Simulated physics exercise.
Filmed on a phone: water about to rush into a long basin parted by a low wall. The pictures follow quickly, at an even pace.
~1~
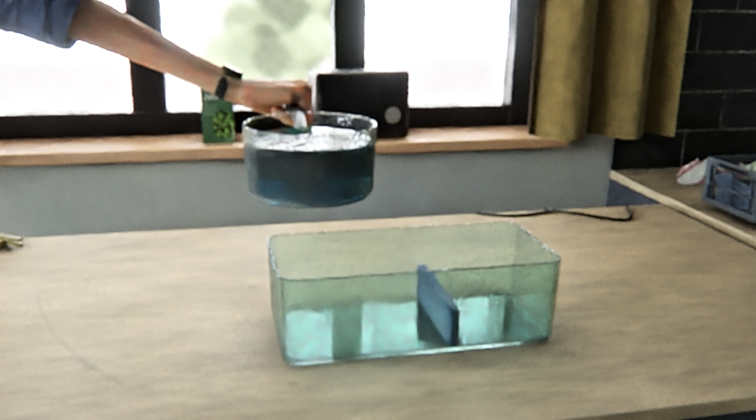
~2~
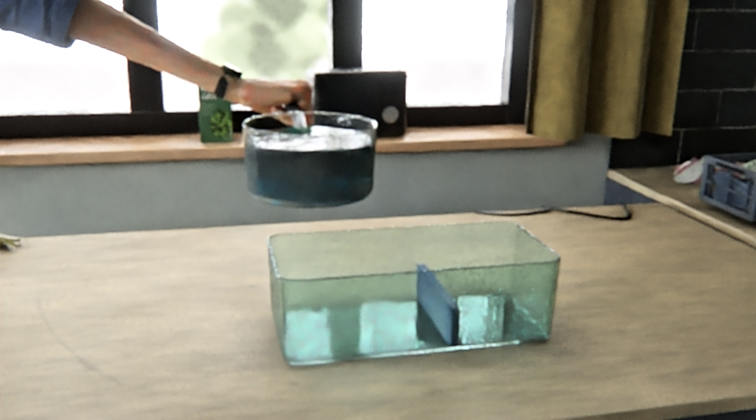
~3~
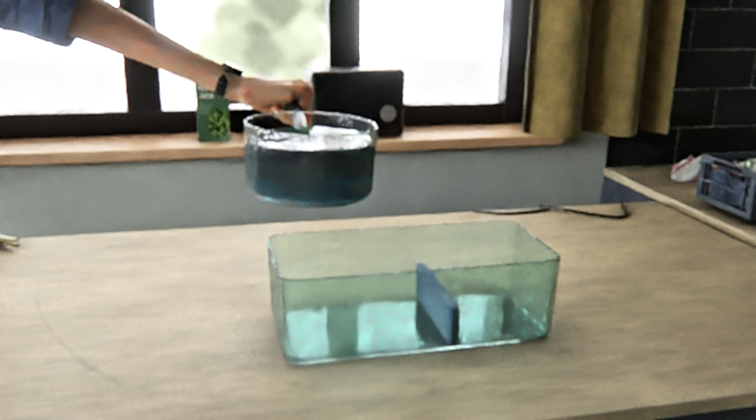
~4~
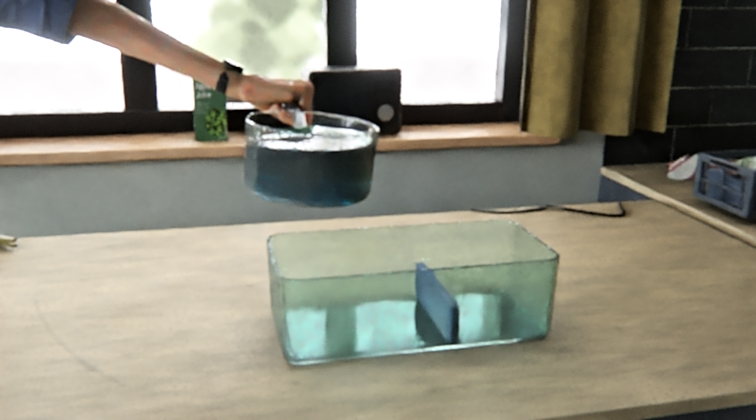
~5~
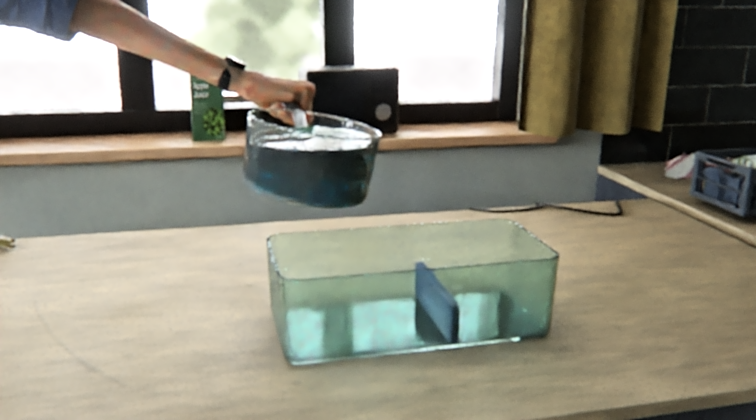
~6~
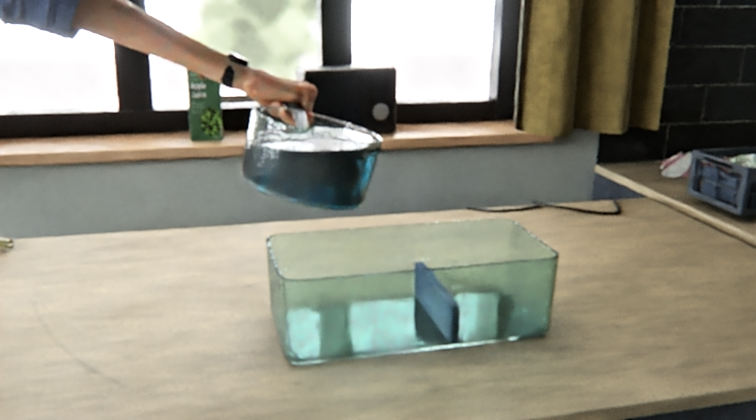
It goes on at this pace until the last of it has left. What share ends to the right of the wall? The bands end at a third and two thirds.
In the end under a third is right of the wall.
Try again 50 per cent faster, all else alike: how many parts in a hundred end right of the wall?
About 10 per cent.
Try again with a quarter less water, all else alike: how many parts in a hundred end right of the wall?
Some 5 per cent.
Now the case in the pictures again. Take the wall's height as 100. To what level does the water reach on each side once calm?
Near 50 on the left, 20 on the right.
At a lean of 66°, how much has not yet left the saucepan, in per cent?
It comes to 60 per cent or so.
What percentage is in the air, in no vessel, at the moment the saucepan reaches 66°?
About 25 per cent.
A moment on, the saucepan is tipped part way and 60 per cent is still to pour, 12 is left of the wall and 2 right of it.
Next, the saucepan is tipped on its side and 13 per cent is still to pour, 62 is left of the wall and 16 right of it.
Then the saucepan is tipped right over and 1 per cent is still to pour, 79 is left of the wall and 17 right of it.
Later the saucepan is tipped right over and 0 per cent is still to pour, 81 is left of the wall and 17 right of it.
In the end 81 per cent lies left of the wall, 18 right of it and 2 outside.
